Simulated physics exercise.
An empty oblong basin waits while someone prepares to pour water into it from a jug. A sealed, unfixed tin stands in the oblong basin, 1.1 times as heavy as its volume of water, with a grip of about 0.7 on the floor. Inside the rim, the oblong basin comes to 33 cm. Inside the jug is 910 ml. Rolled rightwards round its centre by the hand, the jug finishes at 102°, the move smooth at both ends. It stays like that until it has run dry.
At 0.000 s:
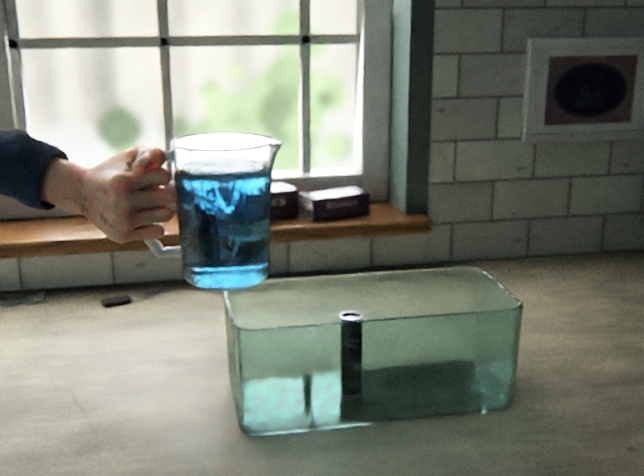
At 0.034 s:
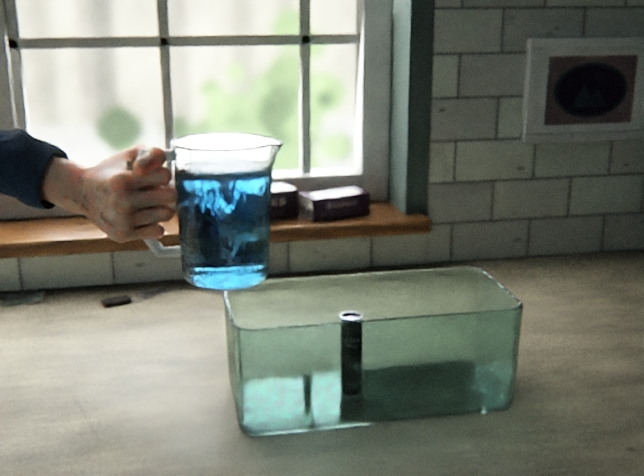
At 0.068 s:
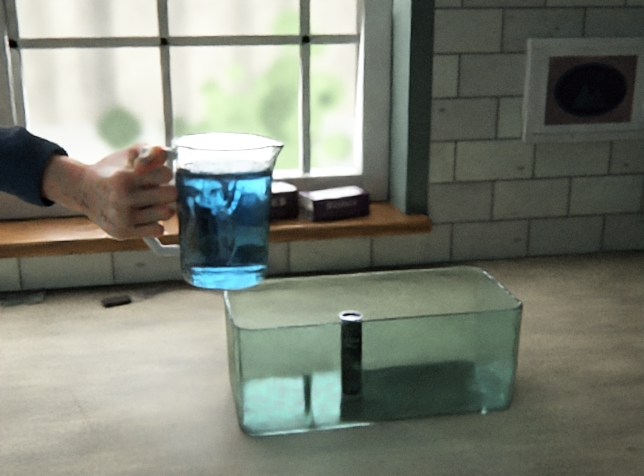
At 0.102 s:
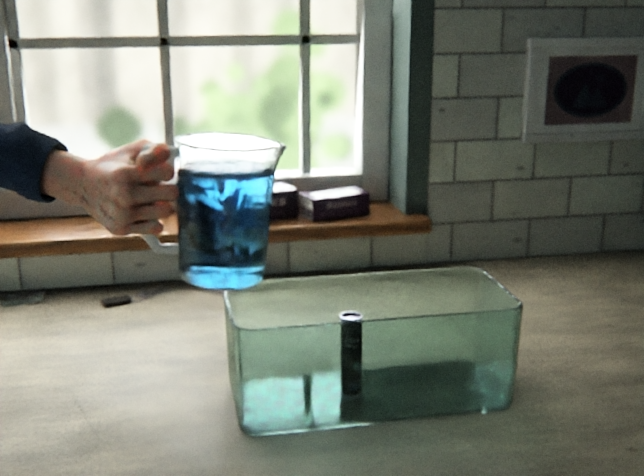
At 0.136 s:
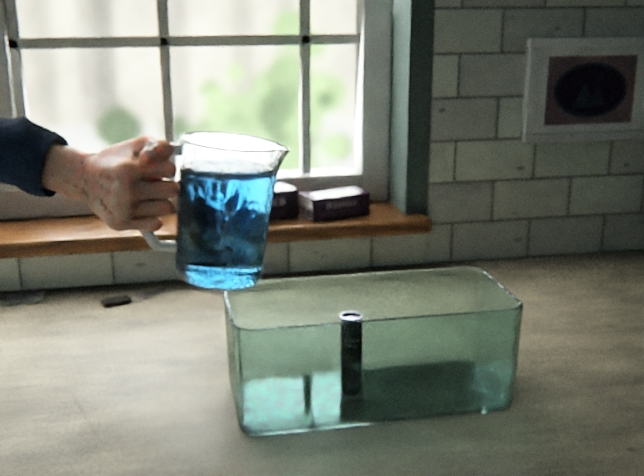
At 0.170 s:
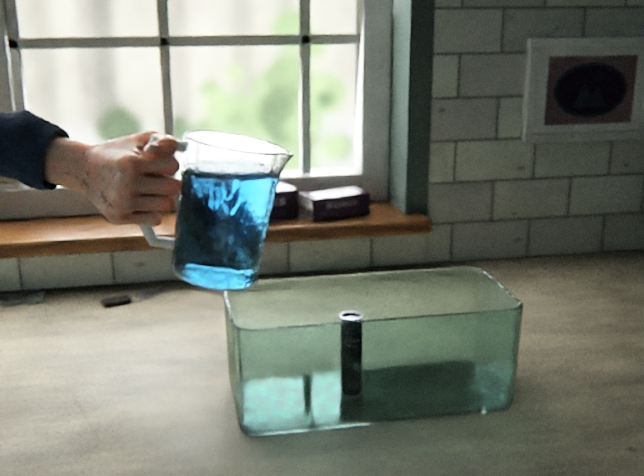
Glass jug of blue liquid, held by a hand beside a window, tilting slightly rightwards above an oblong glass basin.
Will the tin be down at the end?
Yes.
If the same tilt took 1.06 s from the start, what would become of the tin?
Outcome - the tin comes down.
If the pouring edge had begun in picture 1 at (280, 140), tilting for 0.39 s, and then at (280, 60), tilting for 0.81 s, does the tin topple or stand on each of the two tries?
Try 1: Tipped over; try 2: Still standing.
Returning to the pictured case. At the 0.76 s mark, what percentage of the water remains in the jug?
I'd say some 42 per cent remains.
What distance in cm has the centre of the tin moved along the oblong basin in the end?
Looks like roughly 8.0 cm in total.
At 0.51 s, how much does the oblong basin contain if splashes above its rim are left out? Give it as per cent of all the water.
Some 1 per cent.
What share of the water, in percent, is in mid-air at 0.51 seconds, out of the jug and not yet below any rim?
Estimate: About 12 % of all of it.
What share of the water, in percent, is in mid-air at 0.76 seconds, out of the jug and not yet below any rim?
Roughly 16 %.
By 0.51 s the tilt is 72° and 87 per cent is still to pour; the tin stands where it began.
By 0.76 s the tilt is 101° and 42 per cent is still to pour; the tin stands where it began.
By 1.02 s the tilt is 102° and 8 per cent is still to pour; the tin lies on its side.
By 1.31 s the tilt is 102° and 1 per cent is still to pour; the tin lies on its side.
At rest the tin lies on its side.
